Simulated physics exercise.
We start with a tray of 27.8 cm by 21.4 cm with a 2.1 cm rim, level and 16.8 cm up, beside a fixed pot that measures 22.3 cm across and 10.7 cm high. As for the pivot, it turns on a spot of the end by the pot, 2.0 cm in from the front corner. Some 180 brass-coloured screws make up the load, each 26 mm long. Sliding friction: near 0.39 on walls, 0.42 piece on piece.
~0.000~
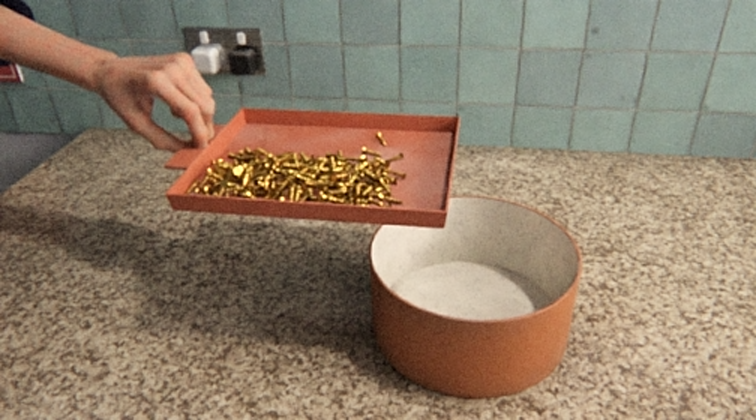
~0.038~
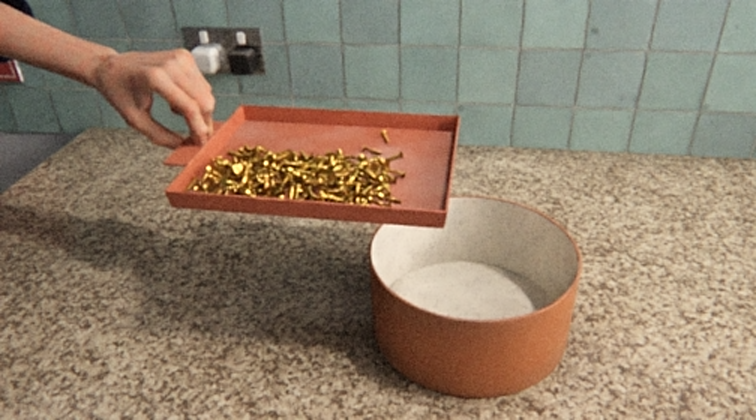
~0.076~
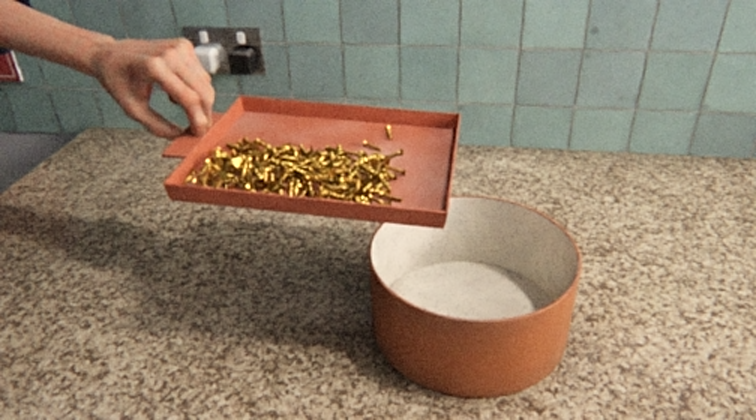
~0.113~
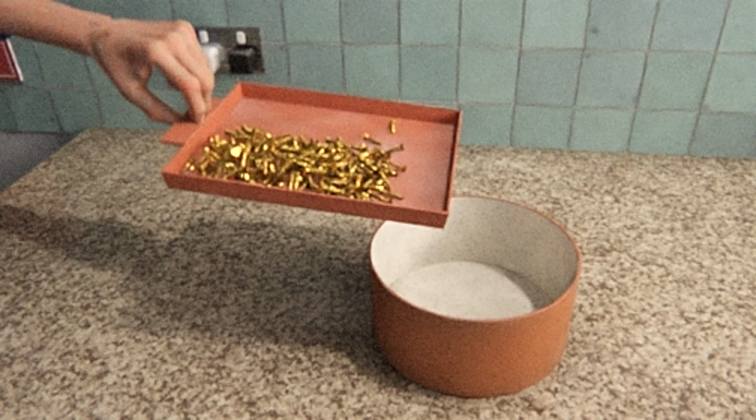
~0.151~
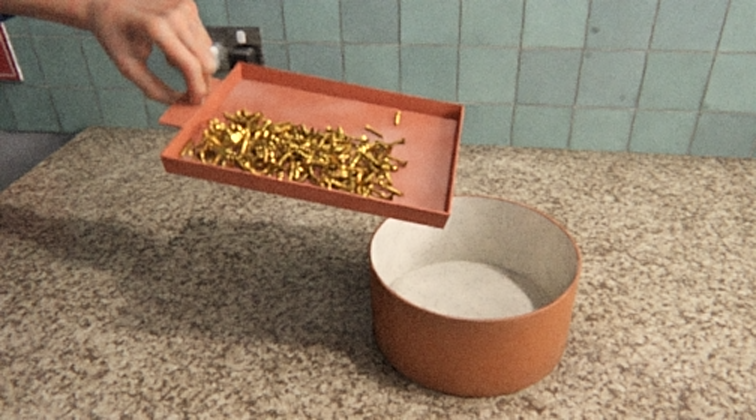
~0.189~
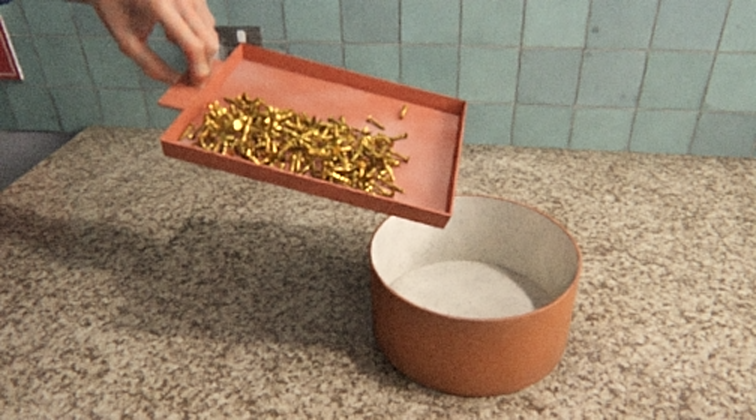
A hand at the upper left grips the tab of a shallow orange-red tray above a speckled stone countertop, seen from slightly above against teal wall tiles and a socket. Small brass-coloured screws lie heaped in the tray, and a round orange pot with a pale interior stands at right. The hand raises the tray's left end, slowly then faster, slanting it down rightward, while the camera stays still.
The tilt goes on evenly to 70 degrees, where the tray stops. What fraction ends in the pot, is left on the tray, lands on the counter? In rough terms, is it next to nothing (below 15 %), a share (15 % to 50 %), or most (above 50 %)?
In the end pot: I'd expect the greater amount. Tray: I'd expect a modest amount. Counter: I'd expect little or nothing.
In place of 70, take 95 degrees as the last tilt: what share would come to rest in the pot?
It would land at about 95 percent.
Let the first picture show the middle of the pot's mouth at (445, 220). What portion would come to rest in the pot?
With the pot there, close to 15 per cent.
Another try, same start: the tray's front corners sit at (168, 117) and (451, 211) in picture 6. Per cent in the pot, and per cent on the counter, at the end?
Split: Pot = 85, counter = 0.
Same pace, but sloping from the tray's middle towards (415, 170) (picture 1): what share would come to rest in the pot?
Roughly 60 per cent.
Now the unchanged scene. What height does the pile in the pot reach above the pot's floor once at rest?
About 2.5 centimetres.
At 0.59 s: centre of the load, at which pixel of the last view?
The middle of the load should be near (428, 164) then.
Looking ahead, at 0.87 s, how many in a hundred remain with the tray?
I'd say close to 25 per cent.
Then, at 0.43 s, tilt 43 degrees; the tray holds 100 %, the pot 0 %.
After 0.59 s, tilt 62 degrees; the tray holds 100 %, the pot 0 %.
After 0.87 s, tilt 70 degrees; the tray holds 25 %, the pot 60 %.
In the end, at 2.0 s, pot 75 %, tray 20 %, counter 5 %.
